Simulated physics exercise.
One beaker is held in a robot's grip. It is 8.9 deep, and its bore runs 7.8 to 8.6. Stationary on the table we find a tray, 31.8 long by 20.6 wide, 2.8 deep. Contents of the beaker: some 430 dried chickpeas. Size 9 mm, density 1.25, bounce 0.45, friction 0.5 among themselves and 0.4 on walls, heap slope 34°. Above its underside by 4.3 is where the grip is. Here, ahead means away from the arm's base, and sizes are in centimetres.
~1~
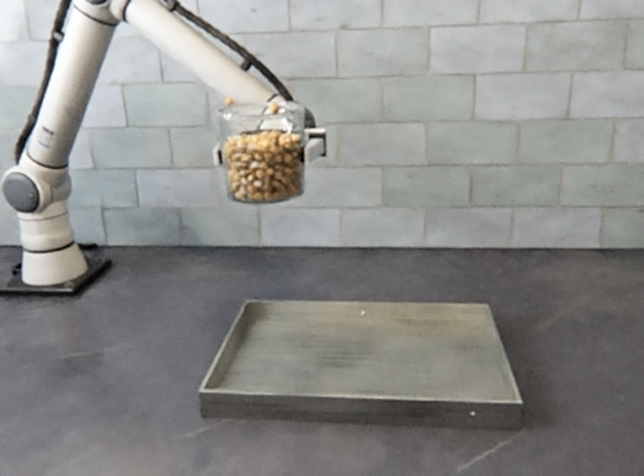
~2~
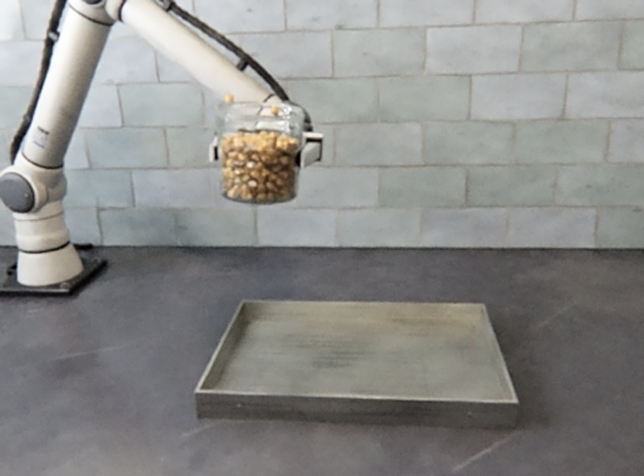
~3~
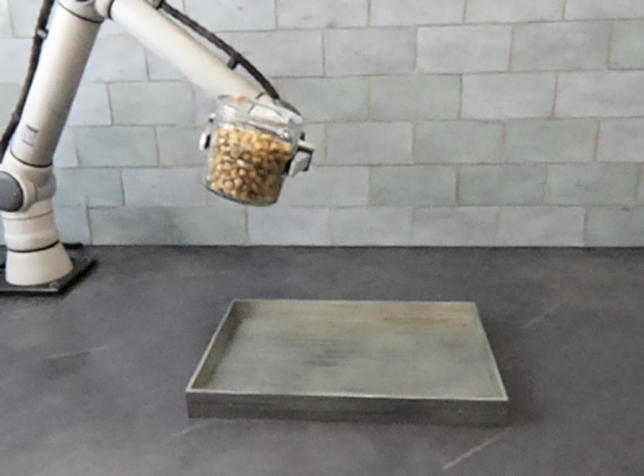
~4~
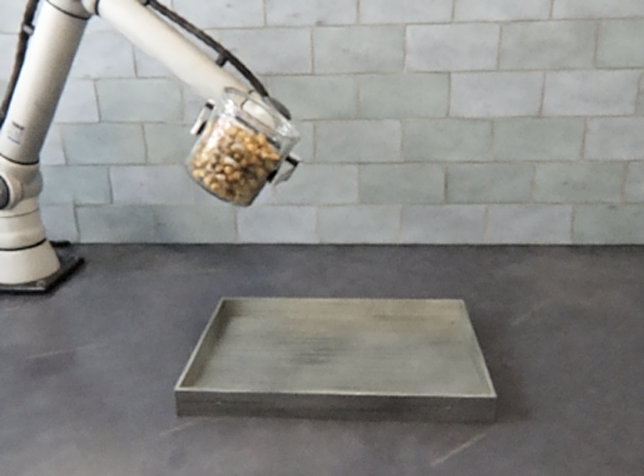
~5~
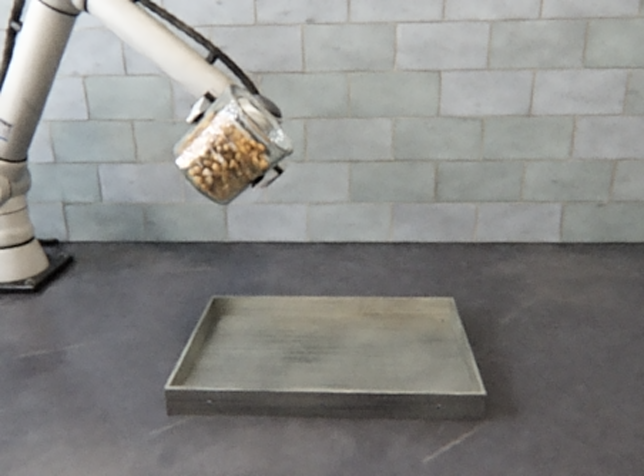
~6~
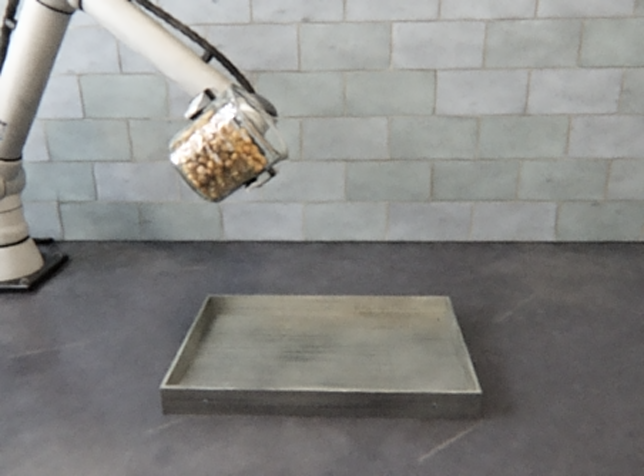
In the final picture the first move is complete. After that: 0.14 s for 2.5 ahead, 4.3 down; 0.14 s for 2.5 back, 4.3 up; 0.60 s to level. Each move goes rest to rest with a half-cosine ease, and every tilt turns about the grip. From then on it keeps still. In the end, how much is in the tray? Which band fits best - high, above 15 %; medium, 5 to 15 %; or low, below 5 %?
Low, below 5 %.
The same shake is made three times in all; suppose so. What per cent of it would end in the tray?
It would come to around 0 %.
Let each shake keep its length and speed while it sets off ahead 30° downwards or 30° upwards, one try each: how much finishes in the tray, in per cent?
Try one gives about 5 in a hundred, try two about 15 in a hundred.
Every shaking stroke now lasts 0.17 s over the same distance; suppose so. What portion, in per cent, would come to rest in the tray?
Roughly 0 in a hundred.
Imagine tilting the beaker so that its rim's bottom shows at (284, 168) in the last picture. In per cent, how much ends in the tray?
Roughly 0 percent, give or take.
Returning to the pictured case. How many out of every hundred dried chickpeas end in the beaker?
Around 100 per cent.
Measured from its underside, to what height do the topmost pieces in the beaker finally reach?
8.0 cm.
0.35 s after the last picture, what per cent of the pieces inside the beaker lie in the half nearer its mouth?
Some 30 percent is in that half.
Then, 0.35 s on, tilted 52° forward, highest piece 28 above the table; 428 in the beaker.
Then, 0.70 s on, tilted 11° forward, highest piece 29 above the table; 427 in the beaker, 1 in the tray.
Then, 1.08 s on, level, highest piece 30 above the table; 427 in the beaker, 1 in the tray.
Then, 2.13 s on, level, highest piece 30 above the table; 427 in the beaker, 1 in the tray.
In the end, 427 in the beaker, 1 in the tray. That is 0 % in the tray.
